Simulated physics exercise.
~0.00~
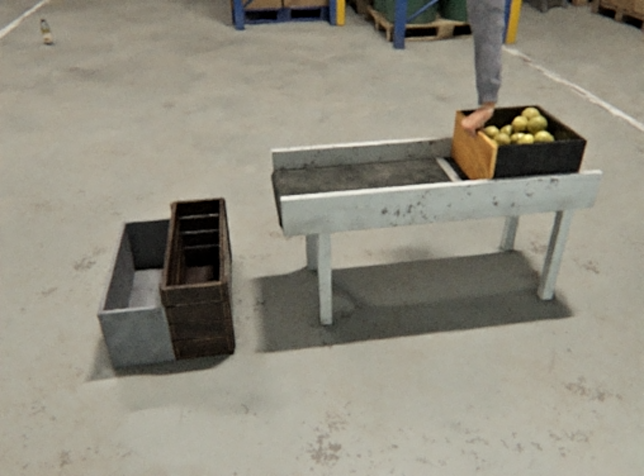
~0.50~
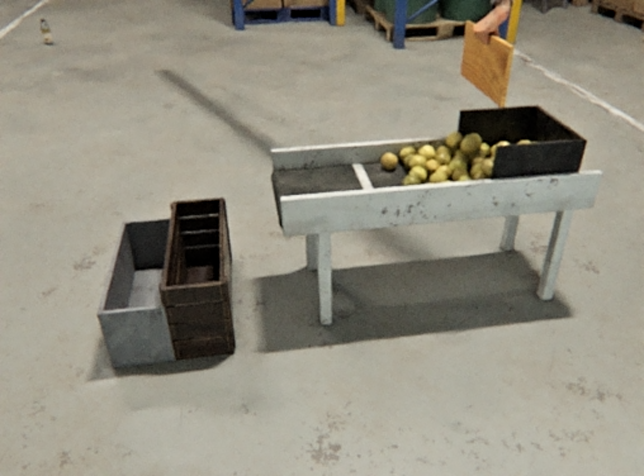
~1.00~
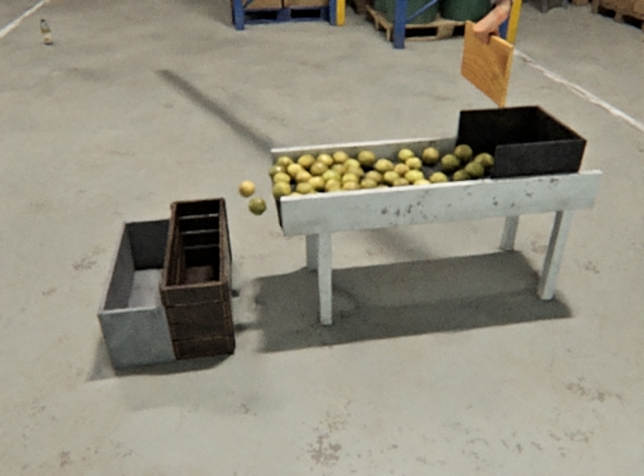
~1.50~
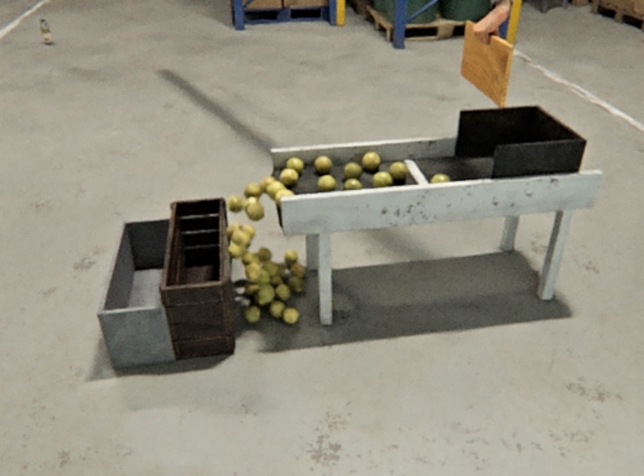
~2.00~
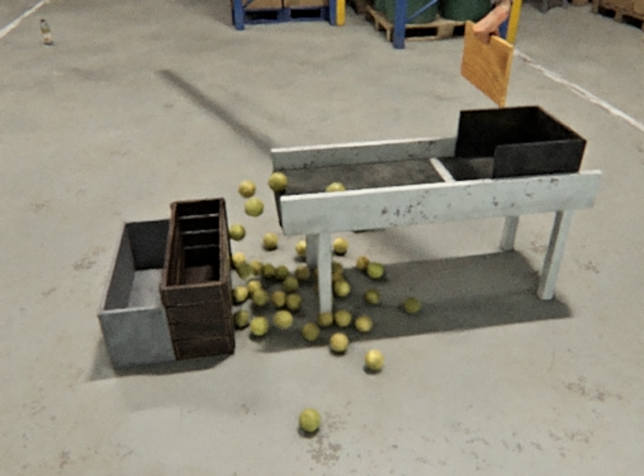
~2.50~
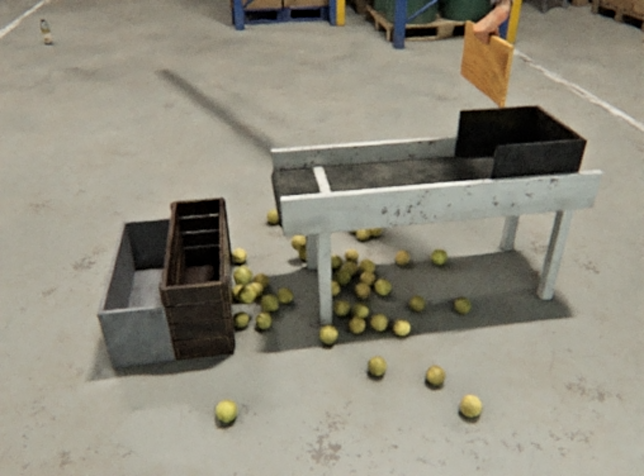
The clip shows a hand lifting the board from a dark box of yellow-green apples on a raised belt, which carries them left until they drop off its end. They fall short of the wooden tote and grey bin, ending scattered across the floor while both containers appear empty.
